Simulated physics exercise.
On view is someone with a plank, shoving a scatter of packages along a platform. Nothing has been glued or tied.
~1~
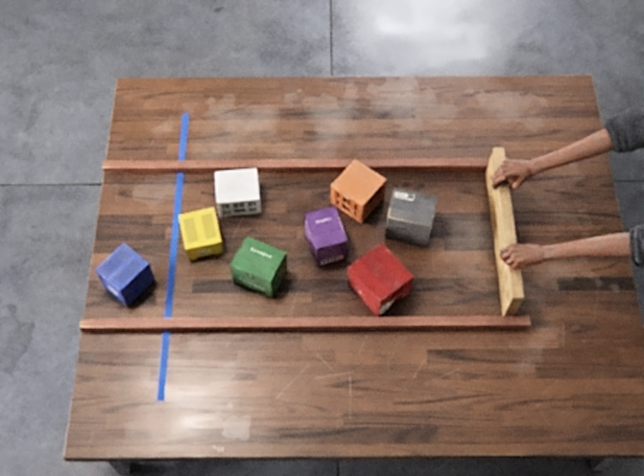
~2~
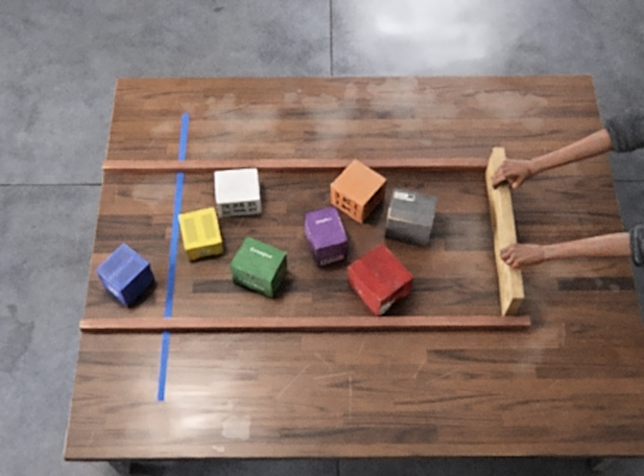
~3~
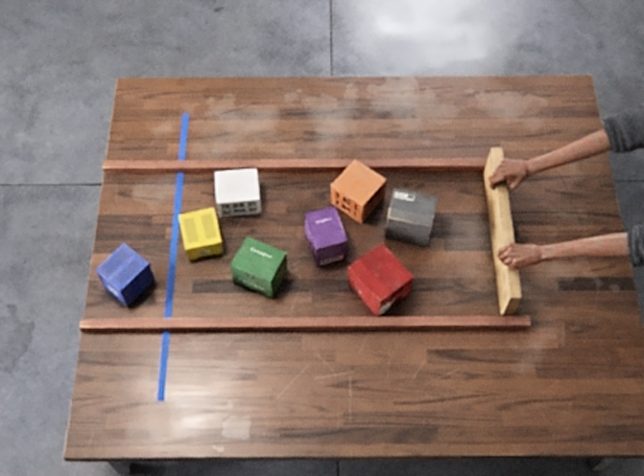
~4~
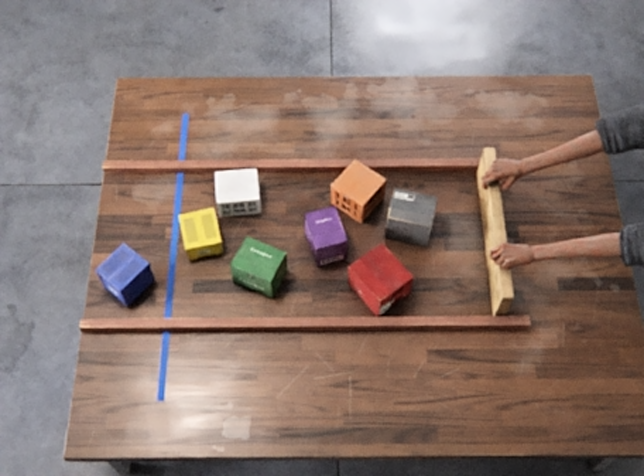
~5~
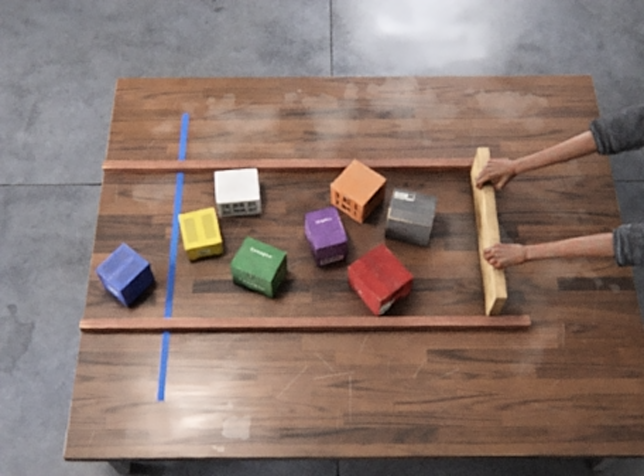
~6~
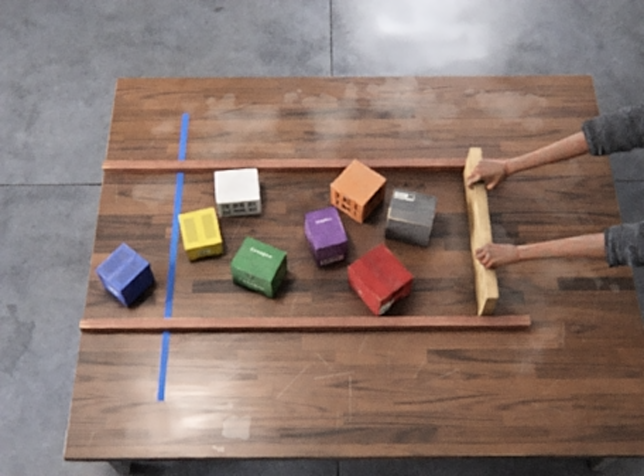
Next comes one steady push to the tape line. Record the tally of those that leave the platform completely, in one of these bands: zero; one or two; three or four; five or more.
Tally: One or two.
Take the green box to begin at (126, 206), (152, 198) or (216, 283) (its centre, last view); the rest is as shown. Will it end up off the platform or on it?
Taking the starts in order, it falls away, then falls away, then keeps its place.
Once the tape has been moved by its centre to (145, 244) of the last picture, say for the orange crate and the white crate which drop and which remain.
In this case the orange crate rests in place and the white crate ends up down.
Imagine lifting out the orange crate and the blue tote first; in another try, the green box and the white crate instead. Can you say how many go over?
The counts would be 1 and 1.
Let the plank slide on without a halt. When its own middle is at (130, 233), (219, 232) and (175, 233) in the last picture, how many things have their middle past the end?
5; 0; 2.
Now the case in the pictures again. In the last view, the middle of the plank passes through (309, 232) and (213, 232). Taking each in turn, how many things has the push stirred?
At the first spot the count is 5, and at the second it is 8.
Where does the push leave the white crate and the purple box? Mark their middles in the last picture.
The white crate stops around (117, 193); the purple box around (113, 230).
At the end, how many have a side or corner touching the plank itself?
It touches 3.
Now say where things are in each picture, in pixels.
The first frame shows blue tote (126, 276); yellow tote (201, 234); white crate (238, 193); plank (503, 231); tape (174, 244).
The second frame shows yellow tote (201, 234); grey parcel (411, 218).
The third frame shows white crate (238, 193); plank (501, 231).
The fourth frame shows blue tote (126, 276); red parcel (380, 280).
The fifth frame shows yellow tote (201, 234); green box (260, 268).
The sixth frame shows blue tote (126, 276); yellow tote (201, 234); white crate (238, 193); plank (480, 231); tape (174, 244).
Soon after, none off yet; blue tote at rest near (126, 276); yellow tote at rest near (201, 234); white crate at rest near (238, 193).
By the end, the number that fall off is one or two; fallen, yellow tote and blue tote.
